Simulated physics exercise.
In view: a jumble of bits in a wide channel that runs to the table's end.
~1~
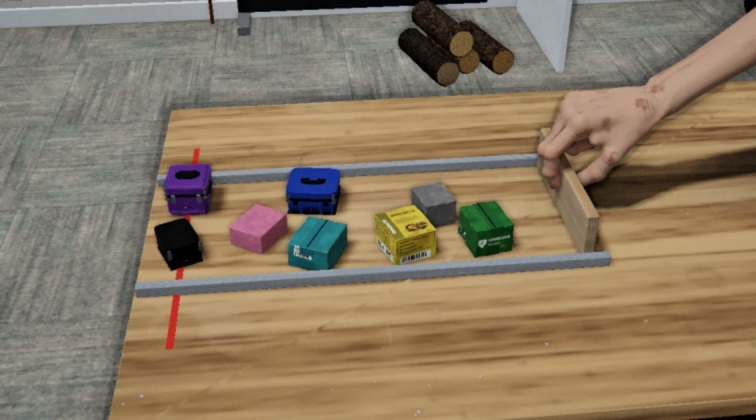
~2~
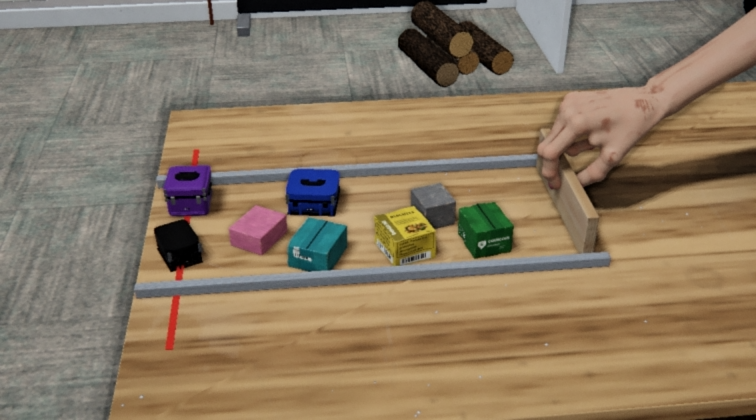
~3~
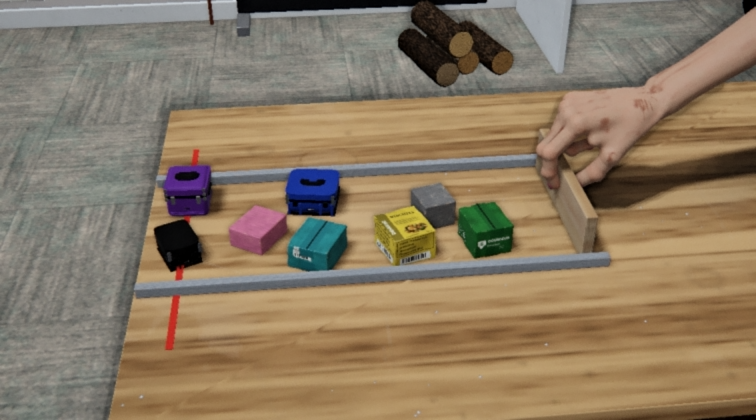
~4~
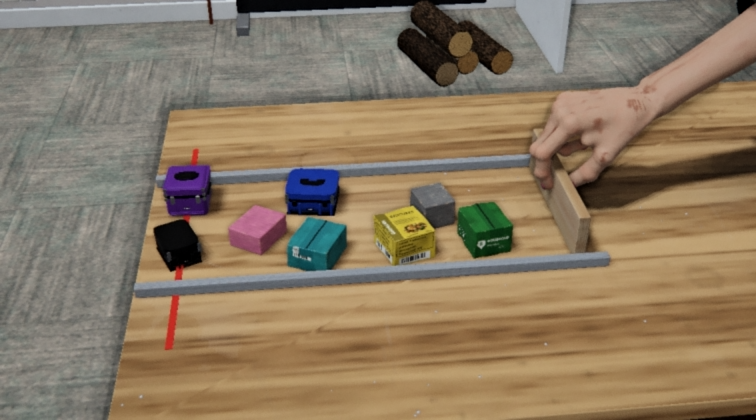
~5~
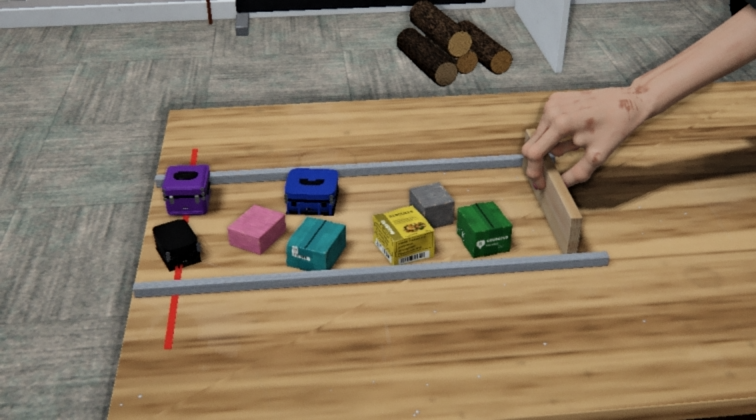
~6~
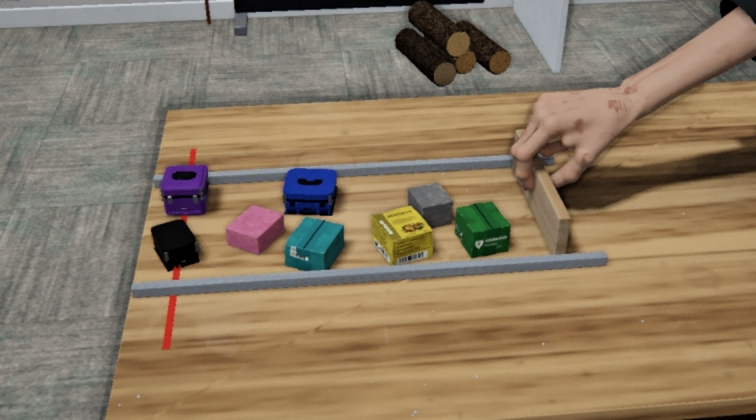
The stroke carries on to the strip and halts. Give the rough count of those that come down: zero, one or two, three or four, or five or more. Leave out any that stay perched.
In the end the number that fall off is five or more.
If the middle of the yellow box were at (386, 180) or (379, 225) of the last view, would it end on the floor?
The yellow box remains up; drops off.
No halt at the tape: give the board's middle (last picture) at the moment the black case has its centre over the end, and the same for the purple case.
Its middle is around (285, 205) and around (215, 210).
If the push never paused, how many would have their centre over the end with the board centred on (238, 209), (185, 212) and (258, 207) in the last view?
It would be 2, 5 and 1.
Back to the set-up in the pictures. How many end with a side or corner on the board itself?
3 of them.
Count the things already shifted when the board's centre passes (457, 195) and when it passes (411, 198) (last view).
First 2, then 4.
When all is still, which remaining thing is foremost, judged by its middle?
Foremost is the blue case.
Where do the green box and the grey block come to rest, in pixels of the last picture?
First (155, 255), then (164, 221).
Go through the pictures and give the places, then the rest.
The first frame shows black case (178, 244); purple case (190, 189); pink block (259, 229); board (565, 189); tape (185, 233).
The second frame shows purple case (189, 191); blue case (314, 193).
The third frame shows pink block (259, 230); turquoise box (318, 246).
The fourth frame shows black case (178, 246); grey block (432, 206).
The fifth frame shows purple case (188, 190); board (550, 190).
The sixth frame shows black case (175, 245); purple case (186, 190); pink block (256, 230); board (539, 191); tape (182, 233).
Soon after, none off yet; black case at rest near (175, 245); purple case at rest near (186, 190); pink block at rest near (256, 230).
After that, none off yet; black case at rest near (175, 245); purple case at rest near (186, 190); pink block displaced a little near (240, 228).
And then, one off so far; black case on its way down; purple case displaced a little near (164, 190); pink block displaced well along near (179, 228).
In the end, the number that fall off is five or more; gone, yellow box, turquoise box, pink block, purple case and black case.
